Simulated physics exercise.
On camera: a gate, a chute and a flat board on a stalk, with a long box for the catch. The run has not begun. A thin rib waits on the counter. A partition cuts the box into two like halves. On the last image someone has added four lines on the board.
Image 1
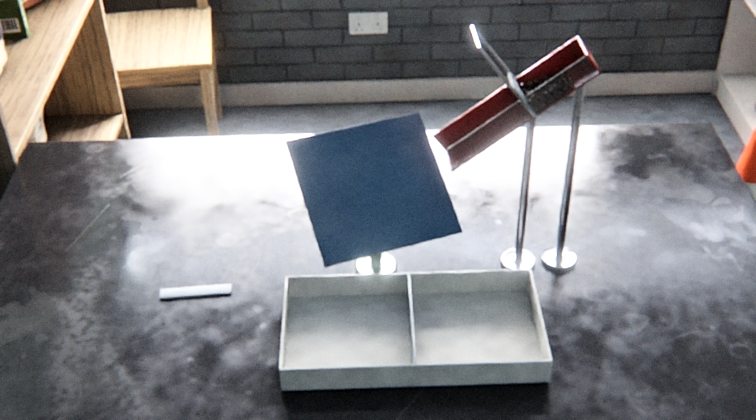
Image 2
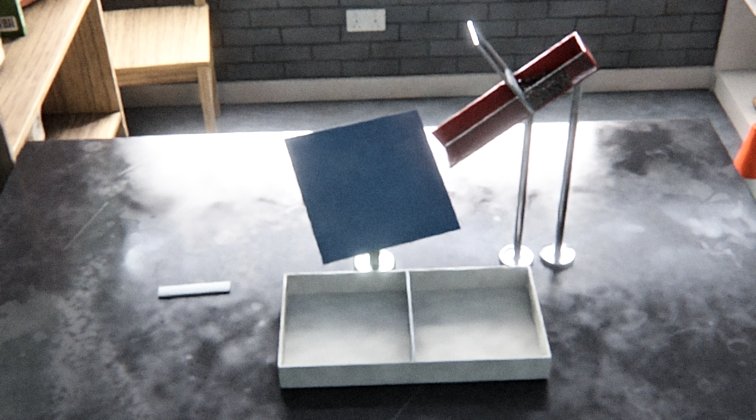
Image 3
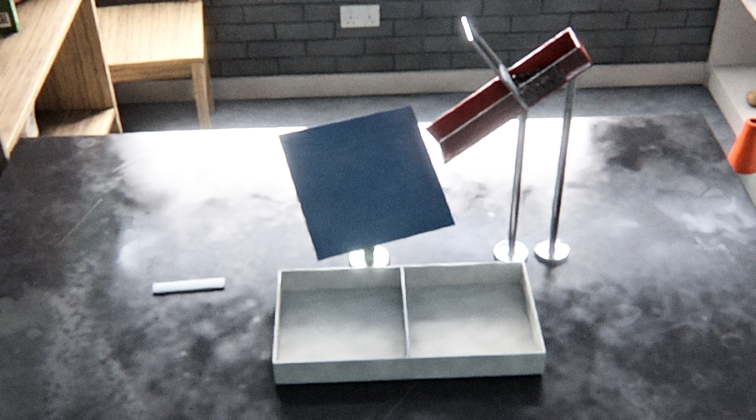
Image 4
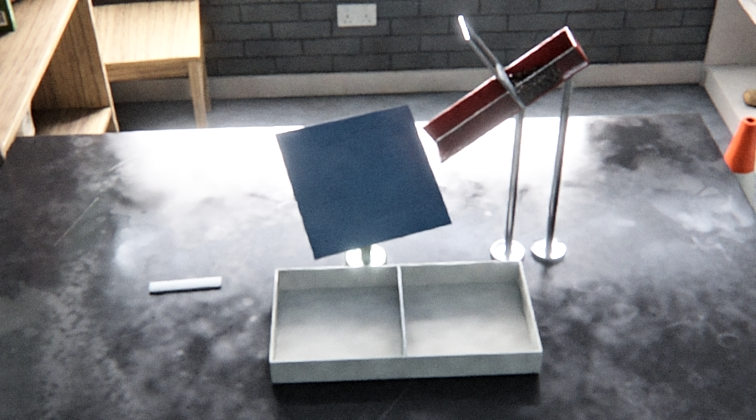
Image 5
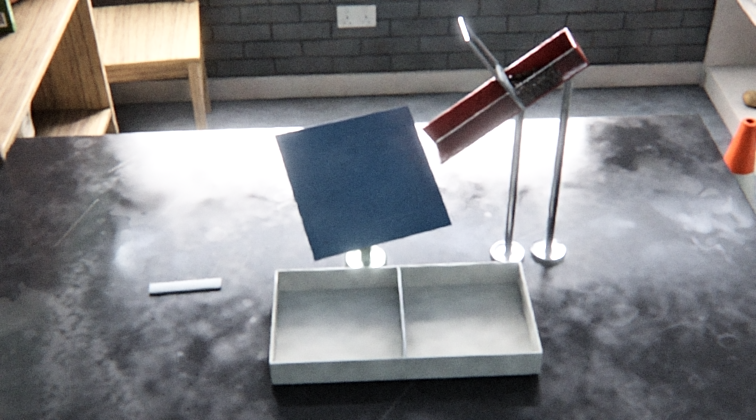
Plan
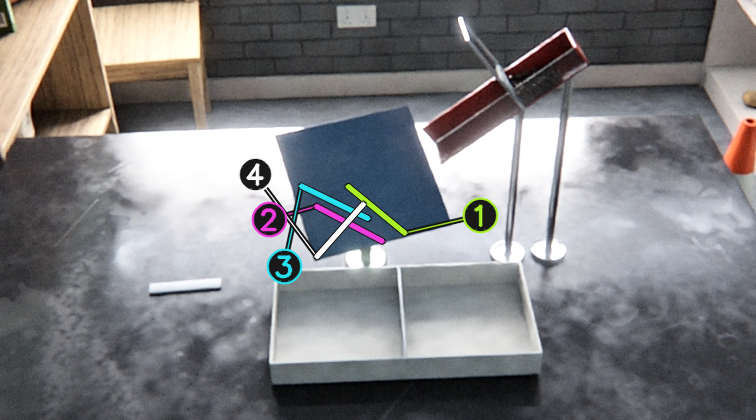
On a dark, shiny counter, a tilted blue board, a raised red chute, a pale two-part box and a thin white strip all stayed put while the view shifted only slightly.
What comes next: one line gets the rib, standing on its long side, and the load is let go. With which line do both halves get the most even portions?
3 works best here.
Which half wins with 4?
The left half.
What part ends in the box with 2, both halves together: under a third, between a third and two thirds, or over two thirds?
Over two thirds.
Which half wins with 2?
More lands on the right.
On the marked copy, line 1 from (348, 186) to (404, 233); line 2 from (316, 206) to (382, 241); line 3 from (301, 186) to (367, 218); line 4 from (363, 204) to (316, 256).
With 1, of what is caught, a small share in the left half, all but a few in the right.
With 2, of what is caught, close to a quarter in the left half, the bulk in the right.
With 3, of what is caught, close to half in the left half, close to half in the right.
With 4, of what is caught, the bulk in the left half, close to a quarter in the right.
